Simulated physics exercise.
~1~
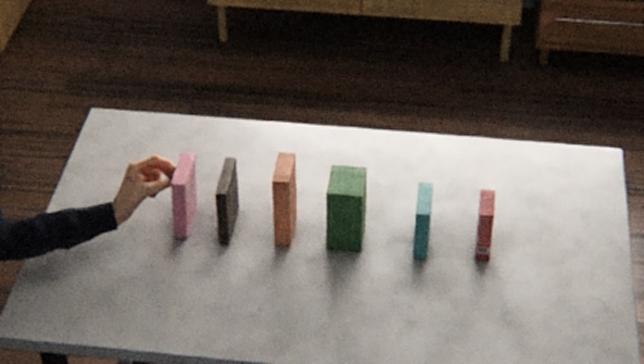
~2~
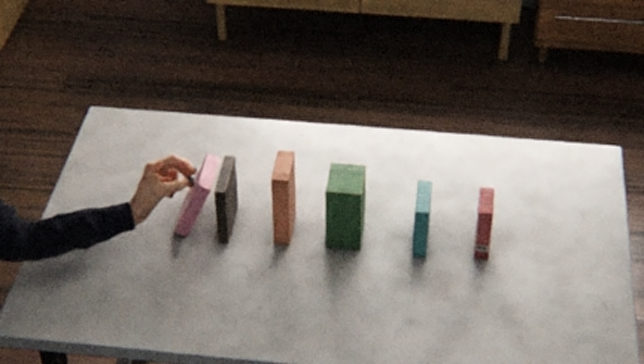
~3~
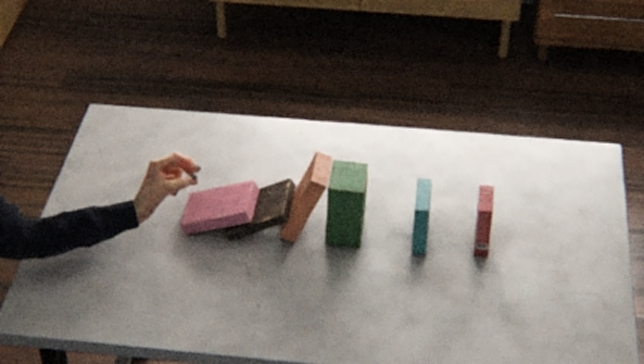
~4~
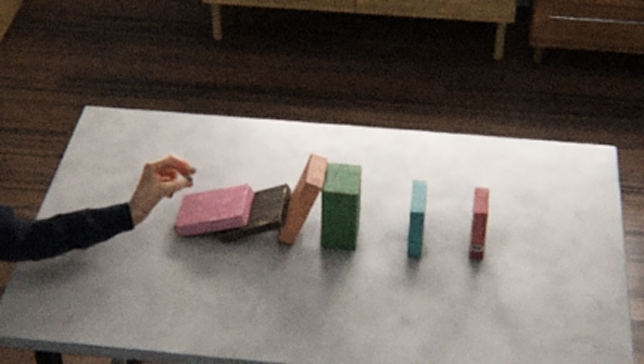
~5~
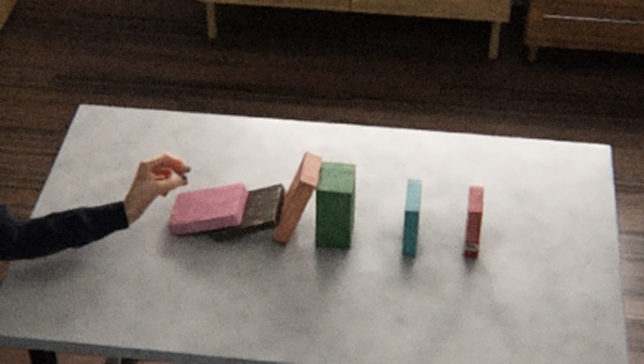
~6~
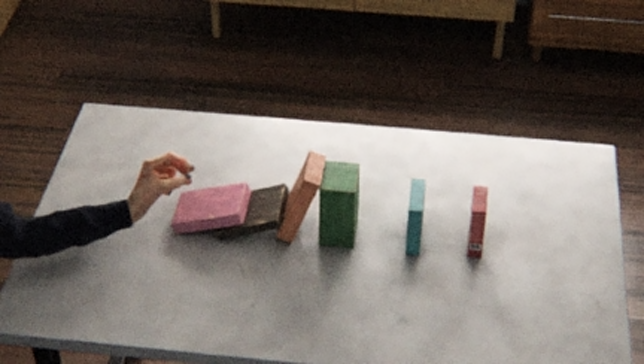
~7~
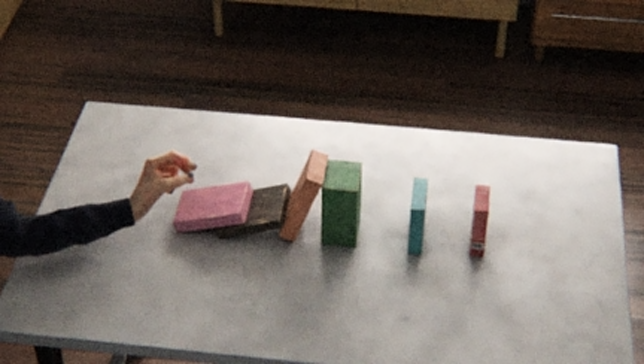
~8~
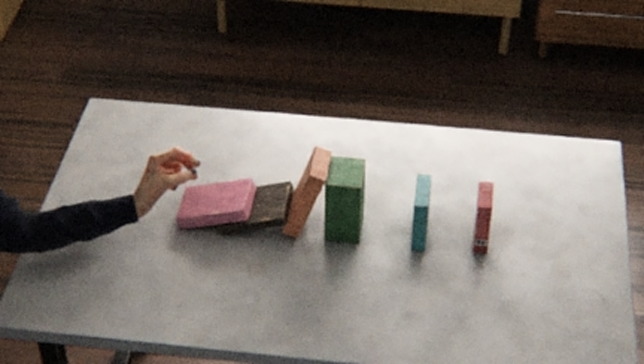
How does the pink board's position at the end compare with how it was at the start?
At the start the pink board stood upright on the table, but by the end it was lying on its side.
